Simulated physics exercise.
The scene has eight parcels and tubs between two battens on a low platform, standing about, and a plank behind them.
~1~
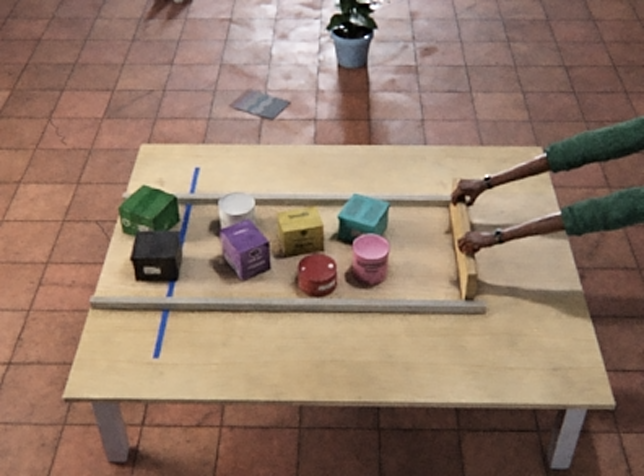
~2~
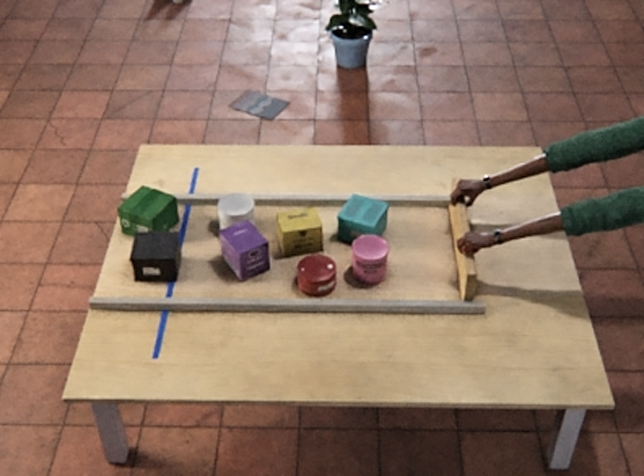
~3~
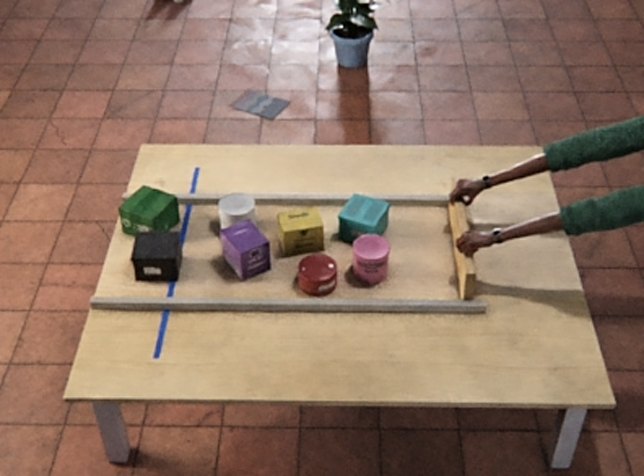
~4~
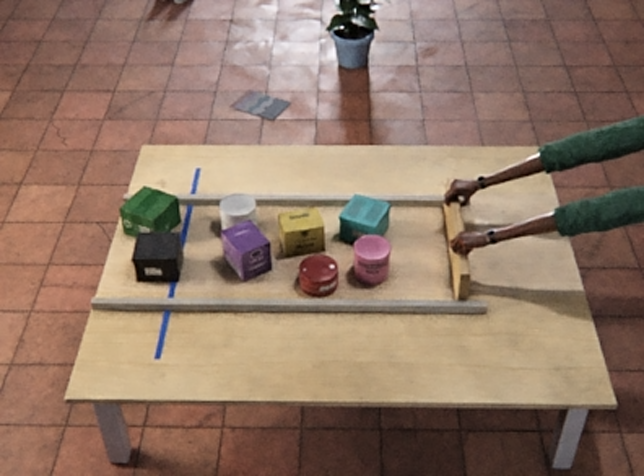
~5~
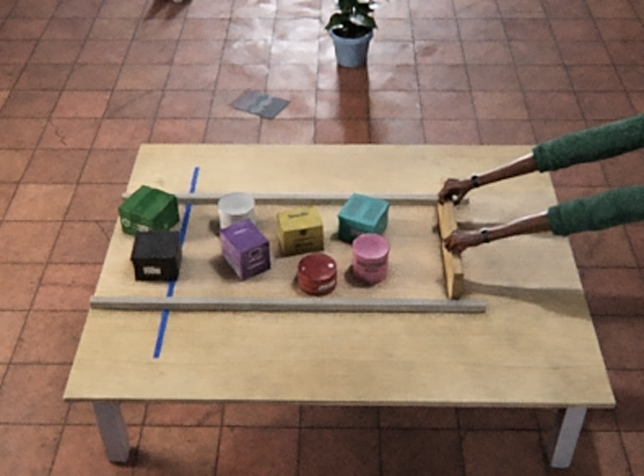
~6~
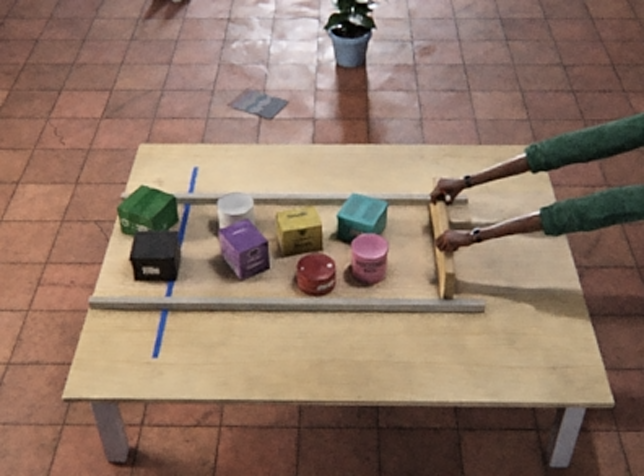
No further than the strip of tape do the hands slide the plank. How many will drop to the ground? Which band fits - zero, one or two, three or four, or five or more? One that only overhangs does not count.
In the end, the drop-off count sits at one or a two.
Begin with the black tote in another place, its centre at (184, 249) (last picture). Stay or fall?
Note: Black tote leaves the top.
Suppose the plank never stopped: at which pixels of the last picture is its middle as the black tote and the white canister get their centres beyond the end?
Black tote over the end: About (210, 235). White canister over the end: About (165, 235).
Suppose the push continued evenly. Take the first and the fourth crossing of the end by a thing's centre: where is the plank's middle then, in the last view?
(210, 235), then (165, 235).
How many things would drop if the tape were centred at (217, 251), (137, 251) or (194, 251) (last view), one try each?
The counts would be 0, 5 and 2.
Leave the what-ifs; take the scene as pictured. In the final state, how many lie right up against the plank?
It touches 3.
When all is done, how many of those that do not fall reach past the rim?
Things overhanging at the end: 3.
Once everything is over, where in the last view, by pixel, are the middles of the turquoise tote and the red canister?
(161, 224) and (149, 281), roughly.
Soon after, none off yet; green parcel at rest near (148, 214); black tote at rest near (156, 256); white canister at rest near (237, 215).
After that, none off yet; green parcel displaced a little near (133, 214); black tote displaced about its own width near (120, 256); white canister displaced well along near (175, 212).
In the end, the number that fall off is one or two; gone, black tote and green parcel.
